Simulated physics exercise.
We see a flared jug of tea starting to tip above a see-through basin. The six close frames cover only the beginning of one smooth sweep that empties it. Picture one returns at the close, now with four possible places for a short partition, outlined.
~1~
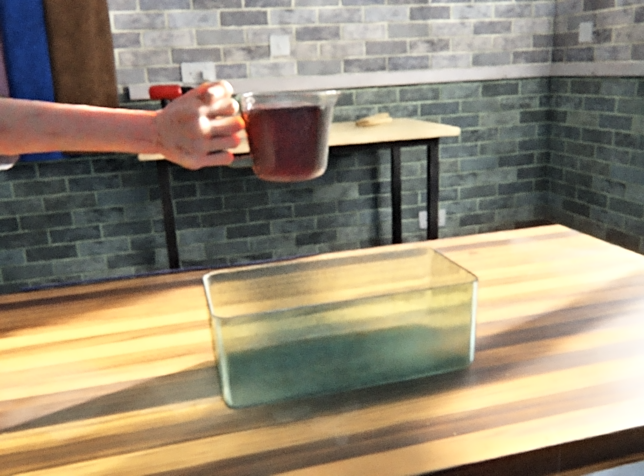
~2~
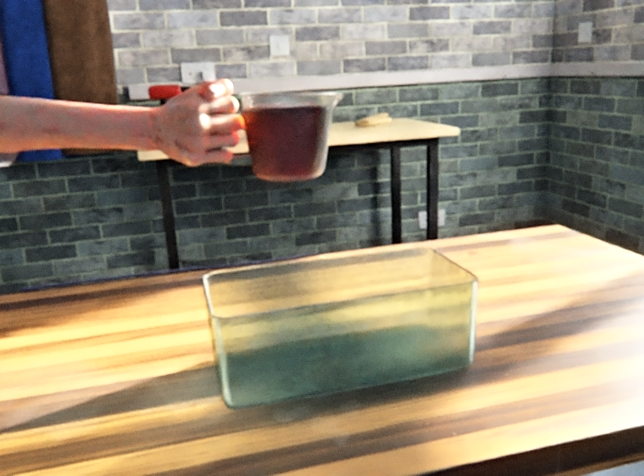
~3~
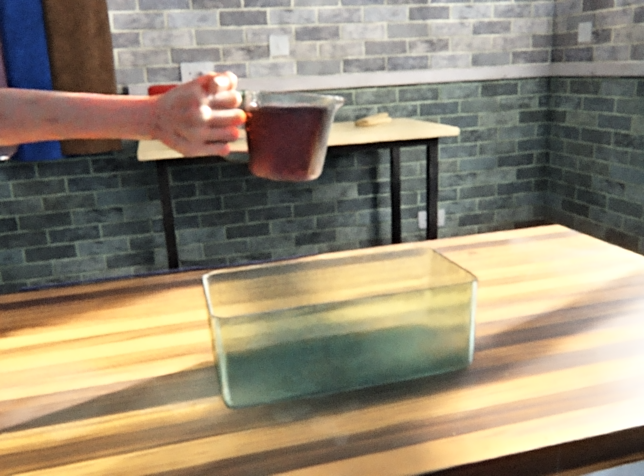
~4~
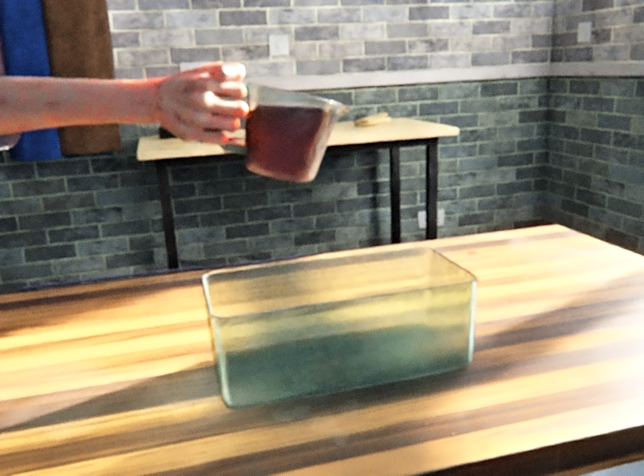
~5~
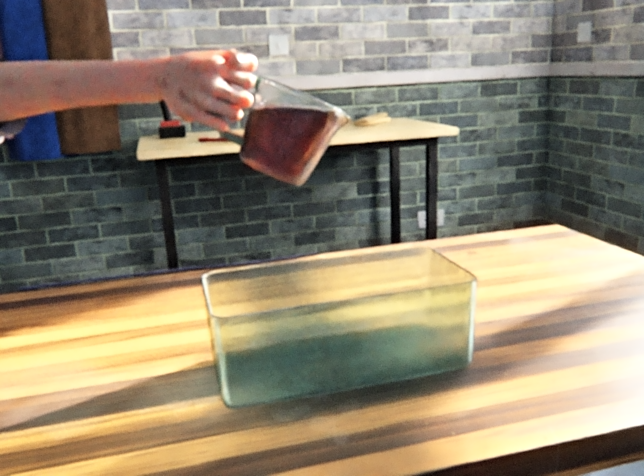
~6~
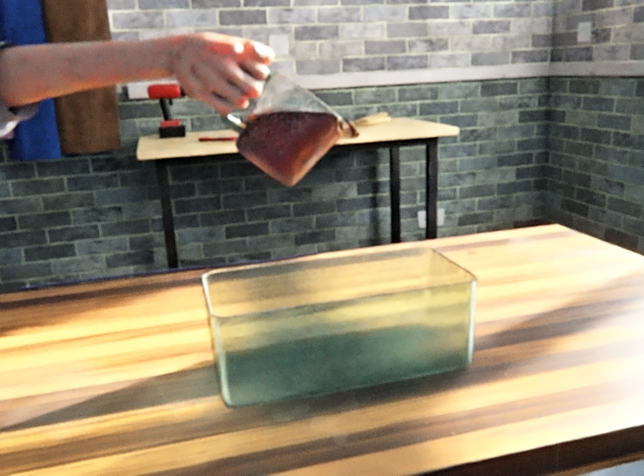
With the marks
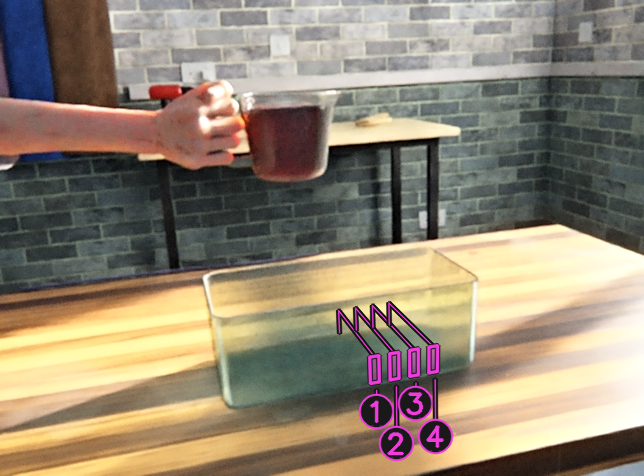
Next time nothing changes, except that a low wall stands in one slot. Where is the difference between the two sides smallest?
The best position is 3.
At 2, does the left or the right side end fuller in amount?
The right side.
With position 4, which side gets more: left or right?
More ends on the left.
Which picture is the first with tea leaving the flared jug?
Picture 6.
On the marked copy, 1 at (376, 389); 2 at (396, 386); 3 at (415, 382); 4 at (435, 379).
Choosing 1, about 13 % ends left of the wall and 80 % right of it; 7 % is lost outside.
Choosing 2, about 21 % ends left of the wall and 74 % right of it; 6 % is lost outside.
Choosing 3, about 56 % ends left of the wall and 39 % right of it; 4 % is lost outside.
Choosing 4, about 81 % ends left of the wall and 13 % right of it; 5 % is lost outside.
